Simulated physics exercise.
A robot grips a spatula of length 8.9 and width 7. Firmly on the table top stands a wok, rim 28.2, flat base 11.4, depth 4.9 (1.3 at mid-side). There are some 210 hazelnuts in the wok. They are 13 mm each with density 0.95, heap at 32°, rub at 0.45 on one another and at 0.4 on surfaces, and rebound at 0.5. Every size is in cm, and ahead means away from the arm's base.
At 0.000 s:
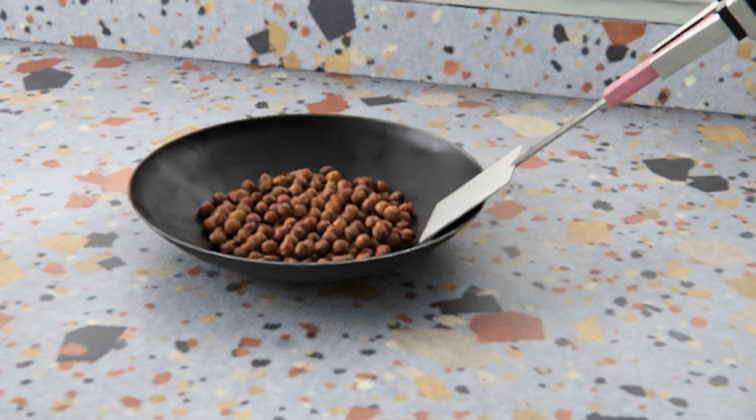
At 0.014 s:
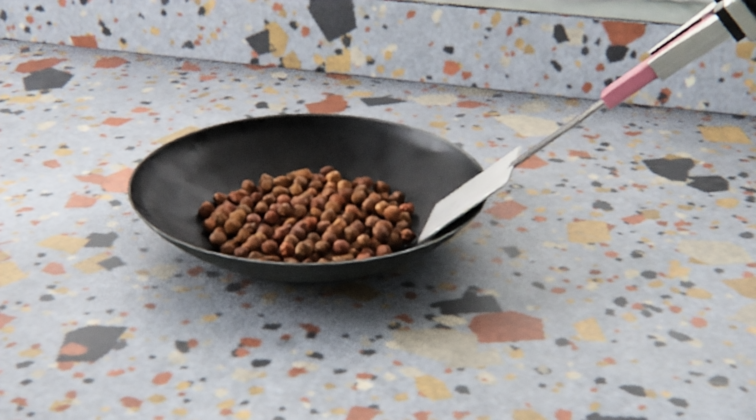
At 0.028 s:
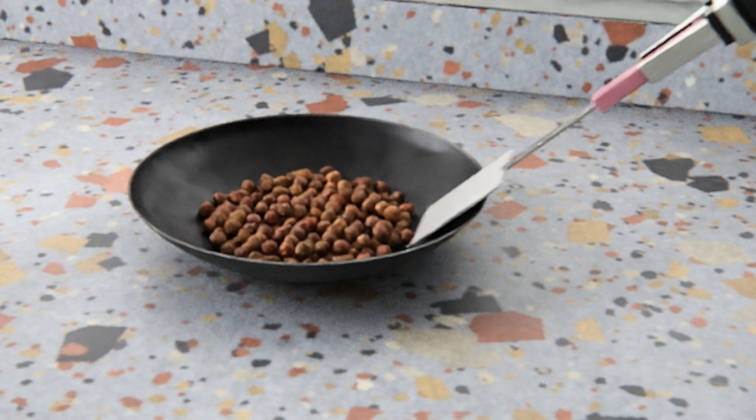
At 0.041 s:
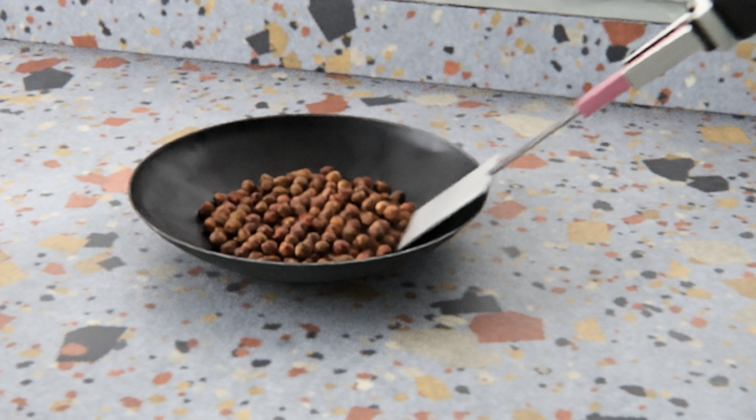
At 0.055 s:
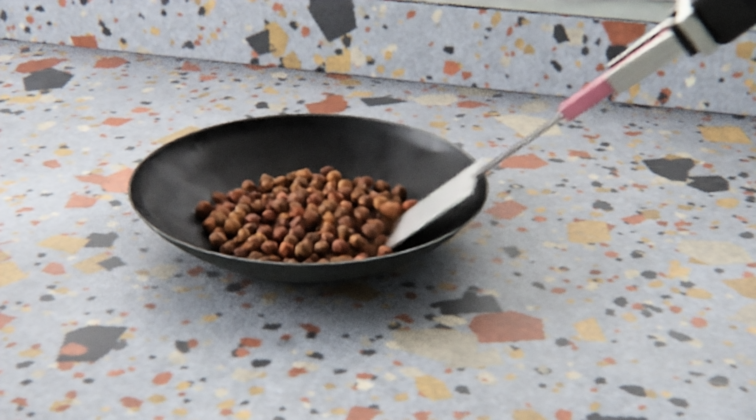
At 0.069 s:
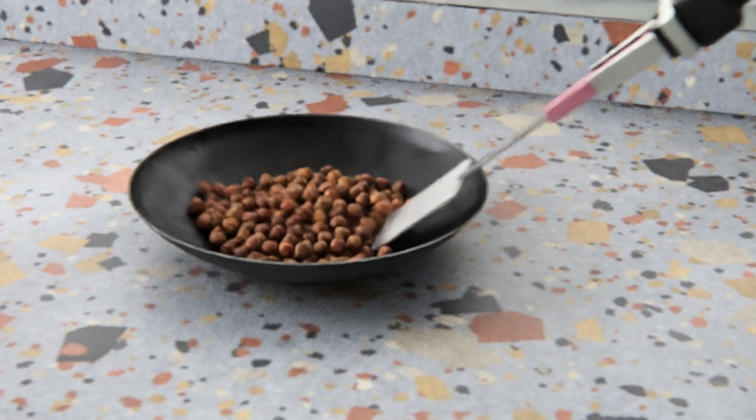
On a speckled table top, a spatula pushes hazelnuts leftward in a black wok.
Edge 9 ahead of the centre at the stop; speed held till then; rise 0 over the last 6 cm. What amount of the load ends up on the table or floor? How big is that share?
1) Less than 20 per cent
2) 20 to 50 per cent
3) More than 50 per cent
1.
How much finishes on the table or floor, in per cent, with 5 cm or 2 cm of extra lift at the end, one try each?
Result: Approx. 10 % and 20 %, one try each.
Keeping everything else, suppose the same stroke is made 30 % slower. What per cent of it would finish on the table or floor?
About 5 %.
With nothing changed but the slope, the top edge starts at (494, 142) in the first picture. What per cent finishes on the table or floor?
About 15%.
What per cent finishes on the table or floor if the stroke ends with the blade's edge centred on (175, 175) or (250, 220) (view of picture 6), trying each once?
Estimates, in order: 35 % and 0 %.
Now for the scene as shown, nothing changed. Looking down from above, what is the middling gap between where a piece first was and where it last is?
Distance: Around 4 cm.
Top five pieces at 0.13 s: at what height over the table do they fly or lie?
Somewhere near 4 cm, I'd say.
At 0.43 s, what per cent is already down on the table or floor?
Estimate: About 10 percent.
After 0.13 s, sloping 43°, highest piece 5 above the table; 210 in the wok.
After 0.19 s, sloping 43°, highest piece 6 above the table; 209 in the wok, 1 on the blade or in flight.
After 0.43 s, sloping 43°, highest piece 6 above the table; 184 in the wok, 24 on the table or floor, 2 on the blade or in flight.
After 1.48 s, sloping 43°, highest piece 5 above the table; 183 in the wok, 27 on the table or floor.
In the end, 183 in the wok, 27 on the table or floor. That is 13 % on the table or floor.
